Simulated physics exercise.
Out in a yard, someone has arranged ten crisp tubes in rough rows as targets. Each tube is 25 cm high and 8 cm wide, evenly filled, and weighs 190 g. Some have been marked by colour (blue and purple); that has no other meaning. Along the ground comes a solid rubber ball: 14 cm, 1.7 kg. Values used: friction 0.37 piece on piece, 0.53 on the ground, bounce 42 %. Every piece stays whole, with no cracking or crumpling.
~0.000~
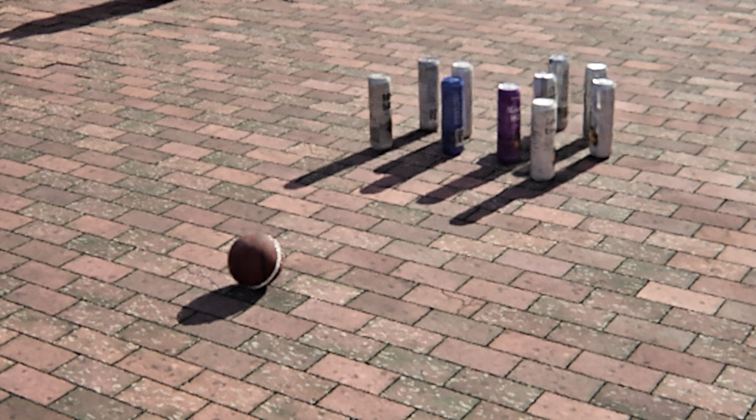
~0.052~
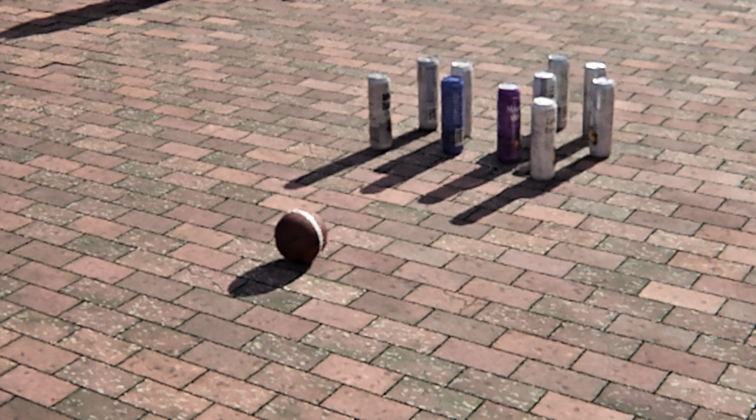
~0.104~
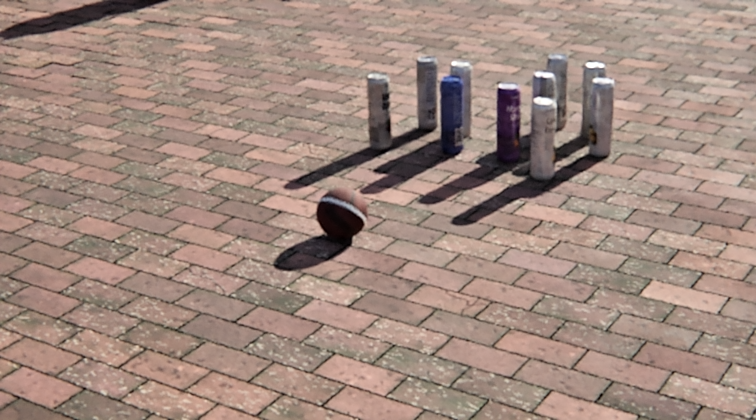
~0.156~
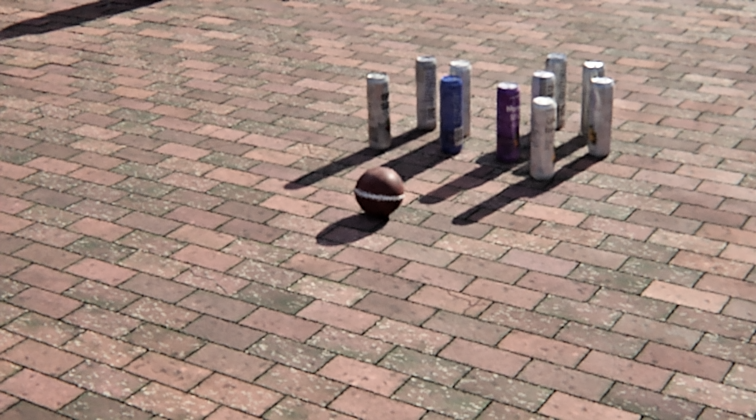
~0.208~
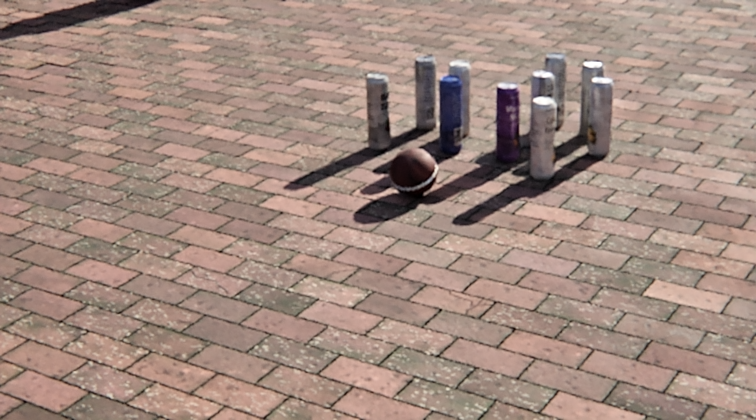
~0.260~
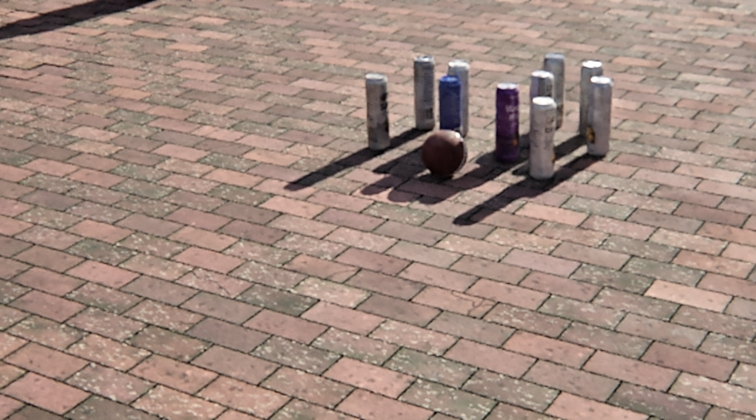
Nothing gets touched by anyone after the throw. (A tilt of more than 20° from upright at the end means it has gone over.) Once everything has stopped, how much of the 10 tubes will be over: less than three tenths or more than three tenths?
Over three tenths.
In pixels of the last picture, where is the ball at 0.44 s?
Roughly (532, 101).
By 0.44 s, ball still moving; none of the 10 tubes over, 5 disturbed; blue tube tilted 8°; purple tube tilted 8°.
By 0.78 s, ball still moving; 5 of the 10 tubes over; purple tube lying flat; blue tube lying flat.
When it is over (1.9 s), ball rolling away; 5 of the 10 tubes over; purple tube lying flat; blue tube lying flat. That is 50 per cent. In pixels of the last frame, middles, purple tube near (607, 154), blue tube near (448, 106).
